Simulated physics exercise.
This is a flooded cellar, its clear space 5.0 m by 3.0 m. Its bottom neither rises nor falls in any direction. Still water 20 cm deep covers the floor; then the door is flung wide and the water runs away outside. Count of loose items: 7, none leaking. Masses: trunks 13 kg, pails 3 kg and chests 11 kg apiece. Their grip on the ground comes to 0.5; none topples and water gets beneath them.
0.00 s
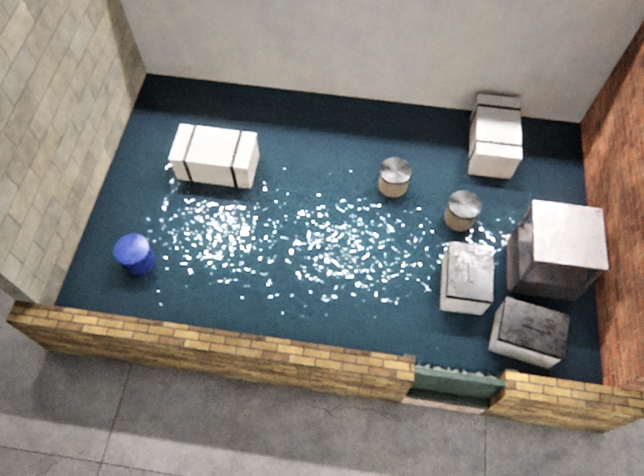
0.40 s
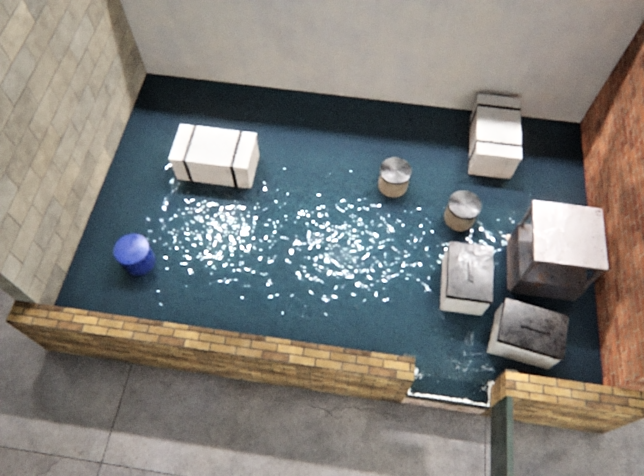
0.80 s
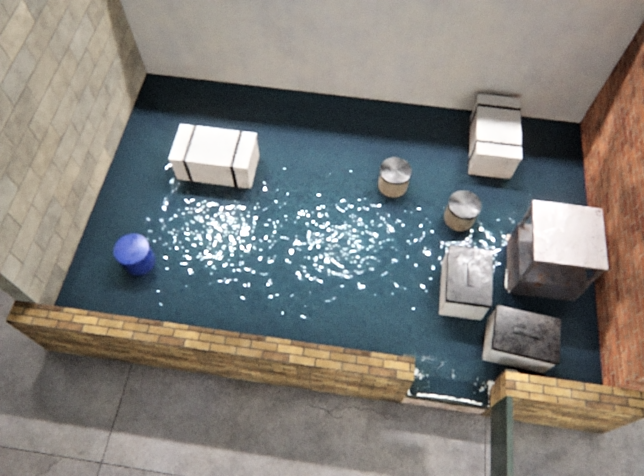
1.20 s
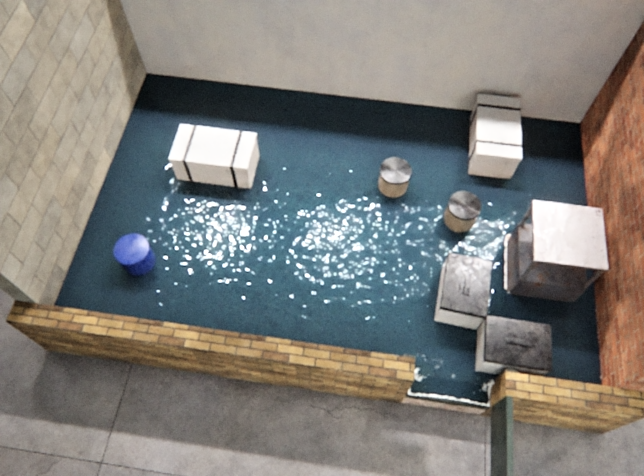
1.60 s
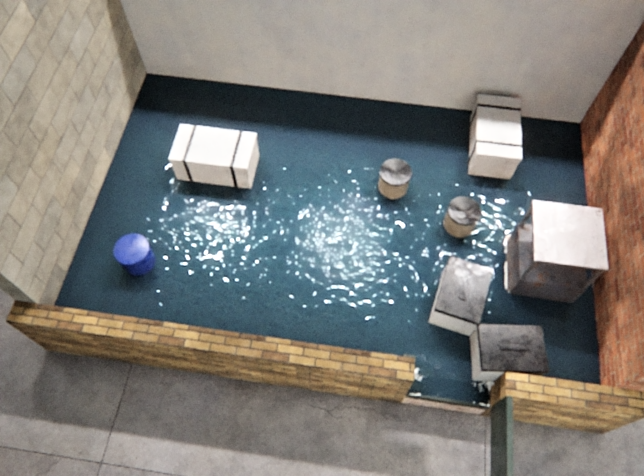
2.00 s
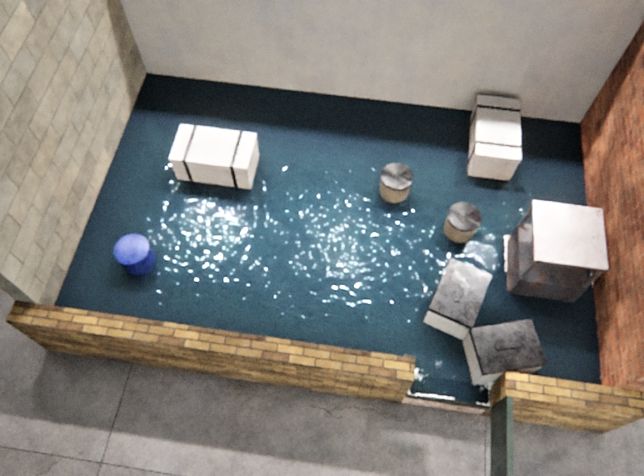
A flooded cellar with a low brick front wall is seen from high above by a still camera. A blue pail sits in the dark water at left, banded white chests at upper left and upper right, two round metal-topped containers right of centre, and pale and grey-topped boxes at right. The green gate swings open outward, then the two grey-topped boxes drift slowly toward the gap, turning and closing together.
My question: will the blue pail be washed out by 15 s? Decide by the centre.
Result: Indoors.
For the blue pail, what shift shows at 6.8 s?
I'd guess some 20 cm by then.
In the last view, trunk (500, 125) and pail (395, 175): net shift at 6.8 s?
First one 20 cm, second one 50 cm.
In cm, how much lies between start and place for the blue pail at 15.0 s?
Some 50 cm, give or take.
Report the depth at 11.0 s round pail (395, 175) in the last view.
Depth: Near 14 cm.
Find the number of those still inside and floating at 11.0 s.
Just then, the number is 4.
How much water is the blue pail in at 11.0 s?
Depth approx. 15 cm.
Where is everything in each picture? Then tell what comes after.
The blue pail at (131, 249) floats; 20 cm deep round most things; 0 of 7 have shifted, in the first frame.
The blue pail at (131, 249) floats; 20 cm deep round most things; 0 of 7 have shifted, in the second frame.
The blue pail at (131, 249) floats; about 2910 L in view; 1 of 7 have shifted, in the third frame.
The blue pail at (131, 249) floats; about 2880 L in view; 2 of 7 have shifted, in the fourth frame.
The blue pail at (131, 249) floats; about 2850 L in view; 3 of 7 have shifted, in the fifth frame.
The blue pail at (132, 249), afloat; 19 cm deep round most things; 4 of 7 have shifted, in the sixth frame.
After 3.0 s the blue pail is near (138, 252), 0.1 m from its start, afloat; 0 of 7 are out; 7 afloat.
After 6.8 s the blue pail is near (154, 257), 0.2 m from its start, afloat; 2 of 7 are out; 5 afloat.
After 11.0 s the blue pail is near (162, 262), 0.3 m from its start, afloat; 3 of 7 are out; 4 afloat.
After 15.0 s the blue pail is near (186, 271), 0.5 m from its start, afloat; 3 of 7 are out; 4 afloat.
